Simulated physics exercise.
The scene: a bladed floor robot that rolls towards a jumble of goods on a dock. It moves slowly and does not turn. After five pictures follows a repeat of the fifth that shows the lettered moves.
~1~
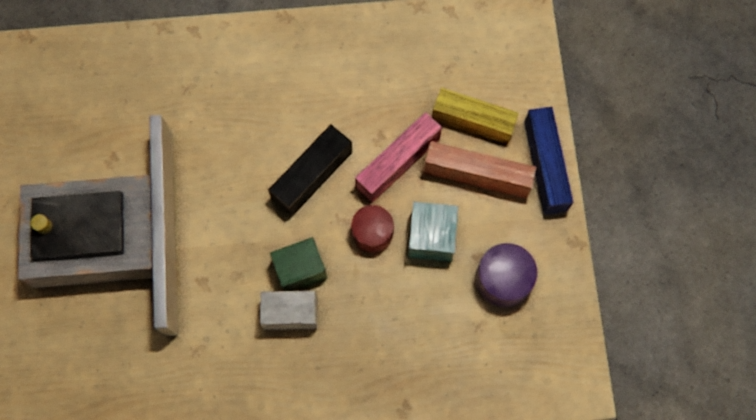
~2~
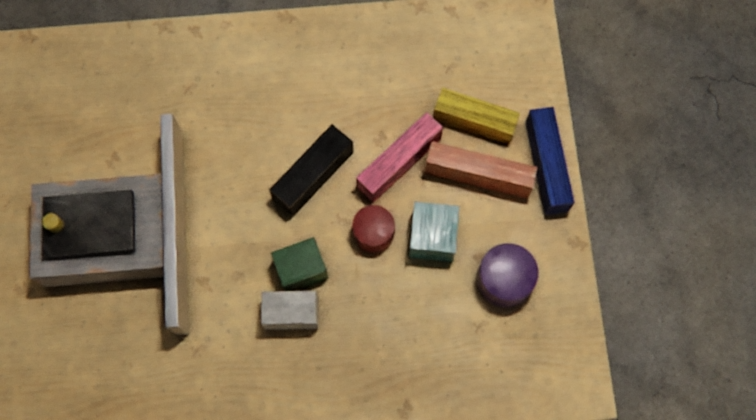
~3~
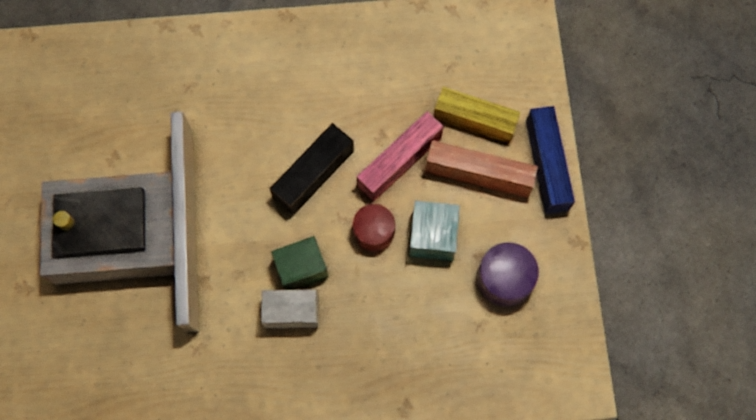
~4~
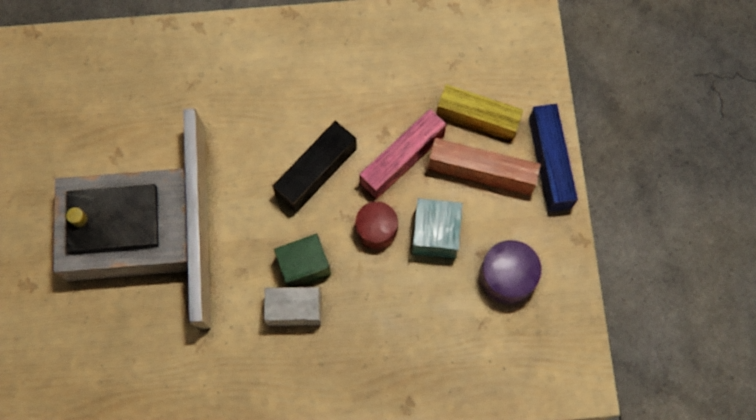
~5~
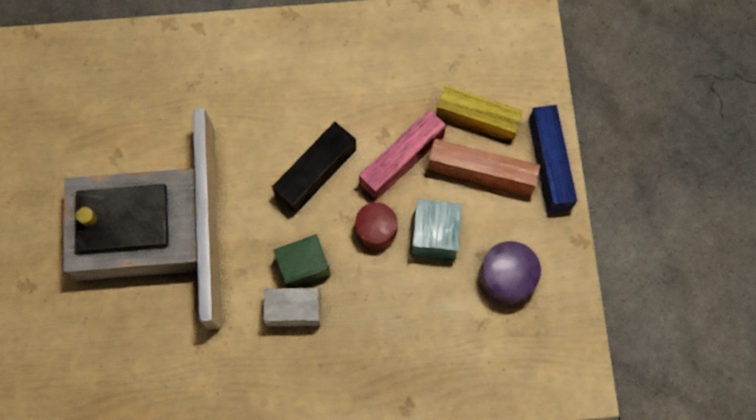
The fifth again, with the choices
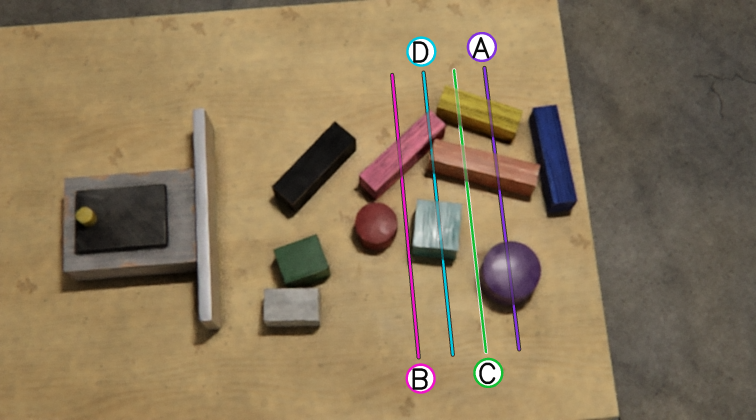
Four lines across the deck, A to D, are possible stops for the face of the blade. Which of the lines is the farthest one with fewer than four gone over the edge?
No farther than A.
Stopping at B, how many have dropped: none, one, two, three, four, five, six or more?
The count is none.
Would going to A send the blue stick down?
By then, yes.
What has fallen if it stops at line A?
The blue stick.
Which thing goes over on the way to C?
The blue stick goes over.
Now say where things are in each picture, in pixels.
In the first frame, turquoise crate (433, 232); blue stick (548, 160); yellow stick (475, 116).
In the second frame, robot (95, 223); green crate (300, 265).
In the third frame, robot (105, 221); white crate (291, 309).
In the fourth frame, robot (119, 217); purple canister (510, 273).
In the fifth frame, robot (129, 217); pink stick (402, 155); turquoise crate (436, 229); blue stick (552, 159).
On the marked copy, A at (501, 203); B at (405, 210); C at (469, 205); D at (438, 208).
Taking A. A third of the way, robot (237, 209); white crate (352, 303); green crate (345, 263).
Two thirds of the way, robot (345, 200); blue stick (556, 158); orange bar (511, 167).
When it is over, robot (429, 193); blue stick over the edge; orange bar (585, 163); one fallen.
As for the rest, B is within the limit but short; C is within the limit but short; D is within the limit but short.
